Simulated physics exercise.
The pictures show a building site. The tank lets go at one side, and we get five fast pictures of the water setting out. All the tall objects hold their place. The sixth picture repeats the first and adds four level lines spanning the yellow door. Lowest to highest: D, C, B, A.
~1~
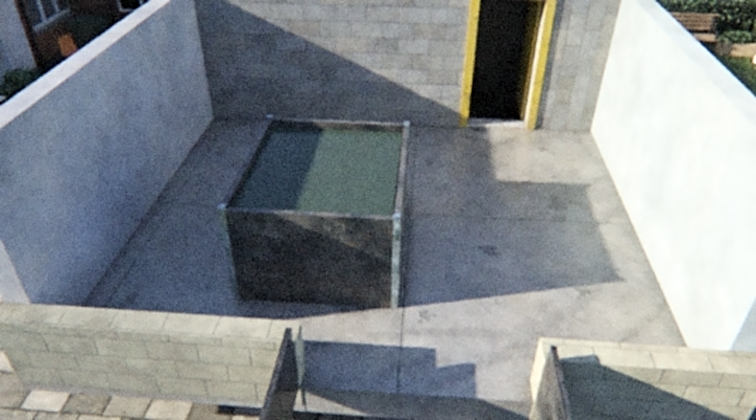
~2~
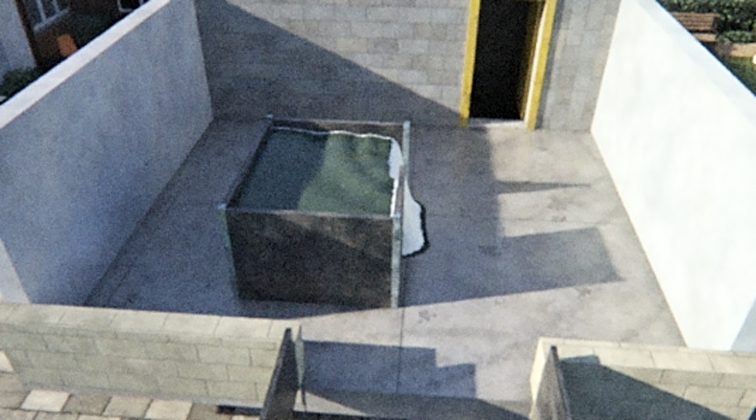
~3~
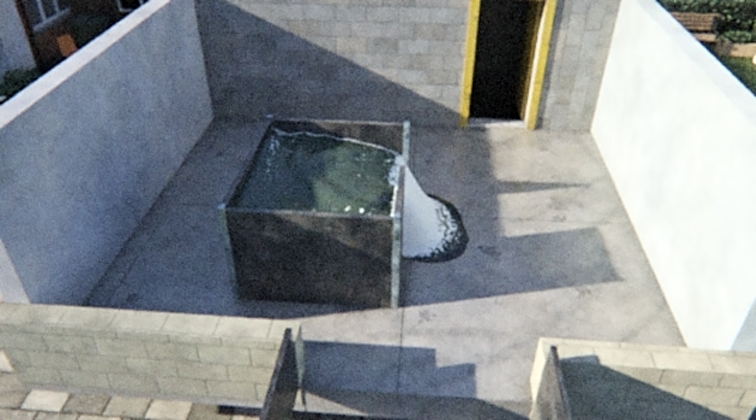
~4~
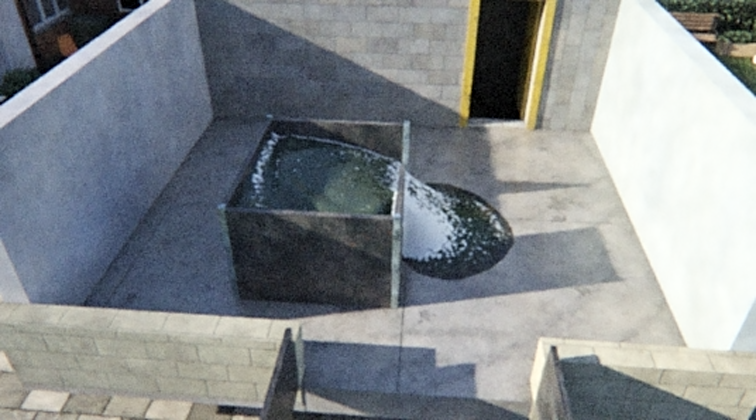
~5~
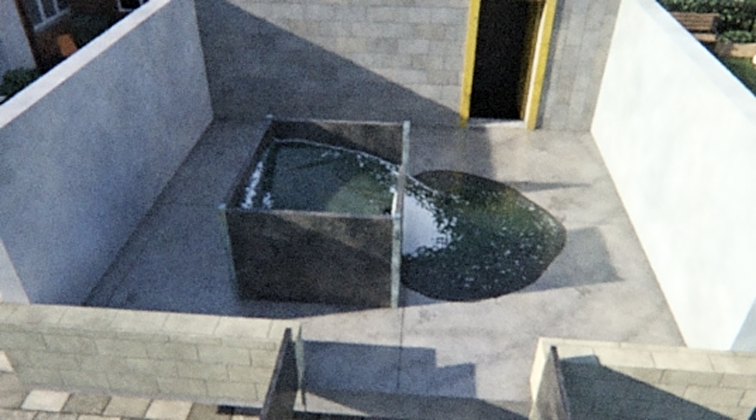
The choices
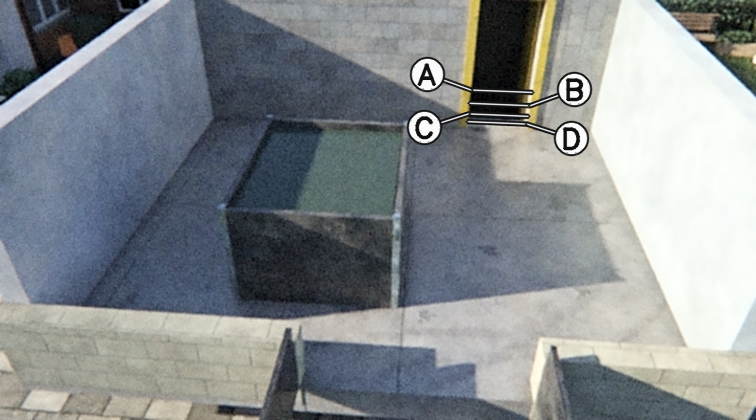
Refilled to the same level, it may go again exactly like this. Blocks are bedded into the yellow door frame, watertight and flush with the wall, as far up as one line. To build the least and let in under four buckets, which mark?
Choose C.
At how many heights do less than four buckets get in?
Three.
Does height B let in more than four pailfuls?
No, that is safe.
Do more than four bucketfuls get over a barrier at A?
No, that is safe.
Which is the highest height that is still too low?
It is D.
On the marked copy, A at (501, 91); B at (499, 104); C at (498, 115); D at (497, 122); from the bottom up D, C, B, A.
With A, nothing gets over.
With B, nothing gets over.
With C, a splash gets over, under a bucket.
With D, some 15 bucketfuls get in.
